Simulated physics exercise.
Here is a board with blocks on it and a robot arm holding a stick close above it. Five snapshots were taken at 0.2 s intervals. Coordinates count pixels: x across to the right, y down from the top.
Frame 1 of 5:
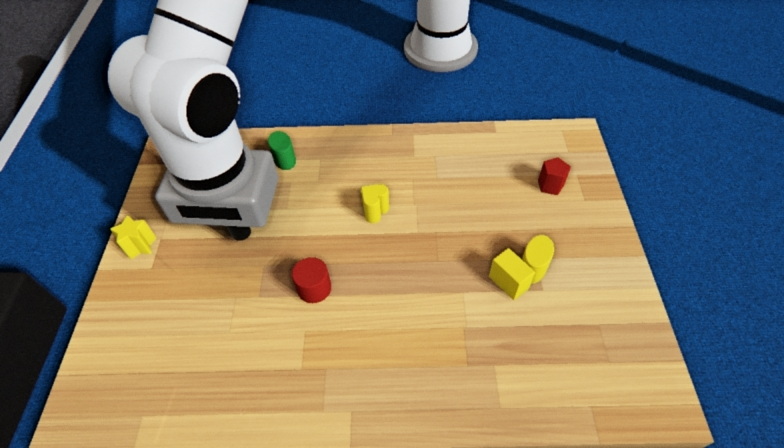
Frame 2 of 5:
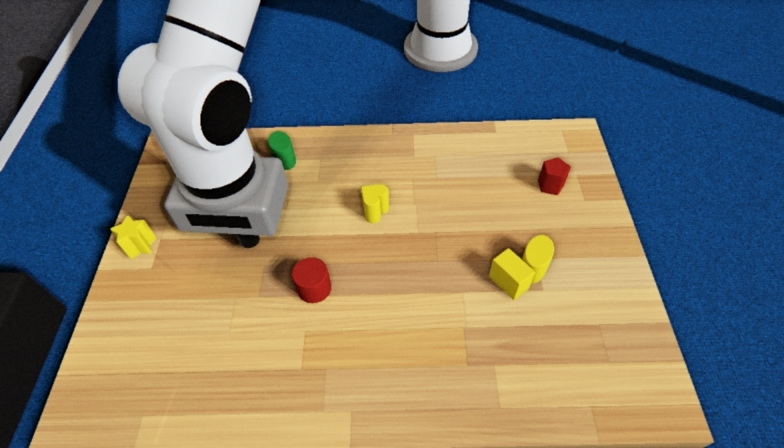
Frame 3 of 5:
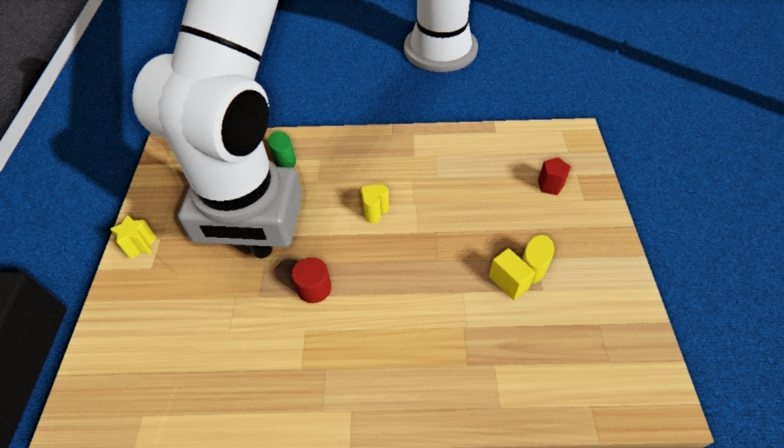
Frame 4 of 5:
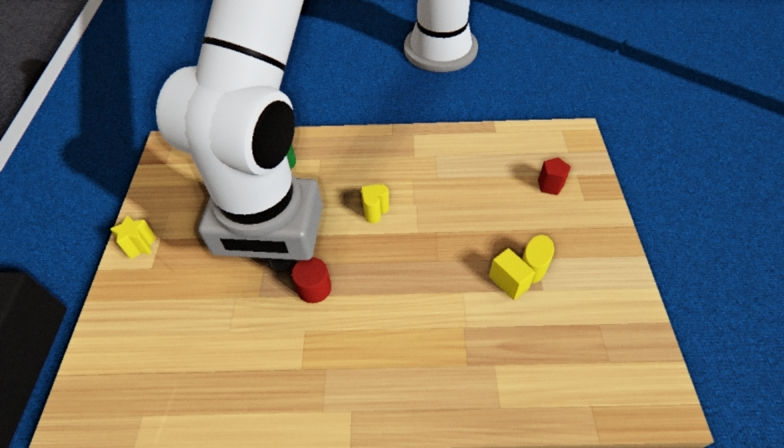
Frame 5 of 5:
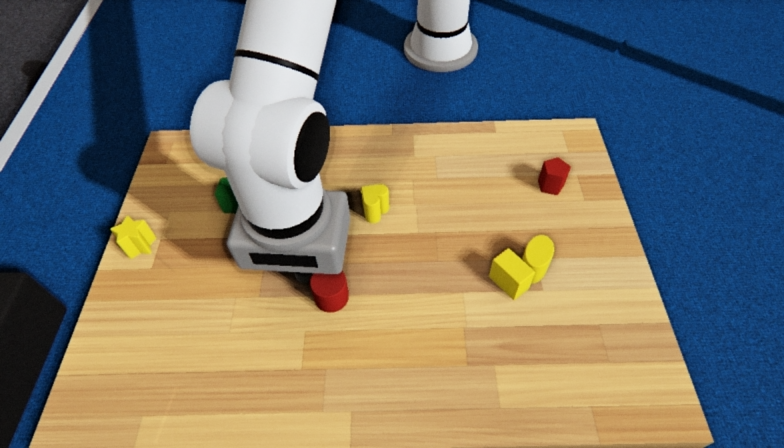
A white robot arm with a grey, boxy end reaches down over a light wooden board on a blue floor, seen from above at a fixed angle. A red cylinder lies near the centre-left, with yellow blocks at left, middle and right, a green one behind and a red one at far right. The arm glides right and slightly nearer, then pushes the red cylinder a short way right.
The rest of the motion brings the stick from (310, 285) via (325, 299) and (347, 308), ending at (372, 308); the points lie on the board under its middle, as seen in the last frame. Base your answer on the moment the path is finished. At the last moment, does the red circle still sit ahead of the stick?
Yes - that is the case.
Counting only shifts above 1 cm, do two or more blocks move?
The answer is no.
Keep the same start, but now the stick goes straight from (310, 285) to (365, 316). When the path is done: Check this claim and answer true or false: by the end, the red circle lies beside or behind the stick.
False
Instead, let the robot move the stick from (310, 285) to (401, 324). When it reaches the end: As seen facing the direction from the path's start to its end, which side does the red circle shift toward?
Out to the right.
The first path, step by step. Halfway along, stick at (334, 294); red circle at (360, 297).
At the end, stick at (371, 297); red circle at (395, 306).
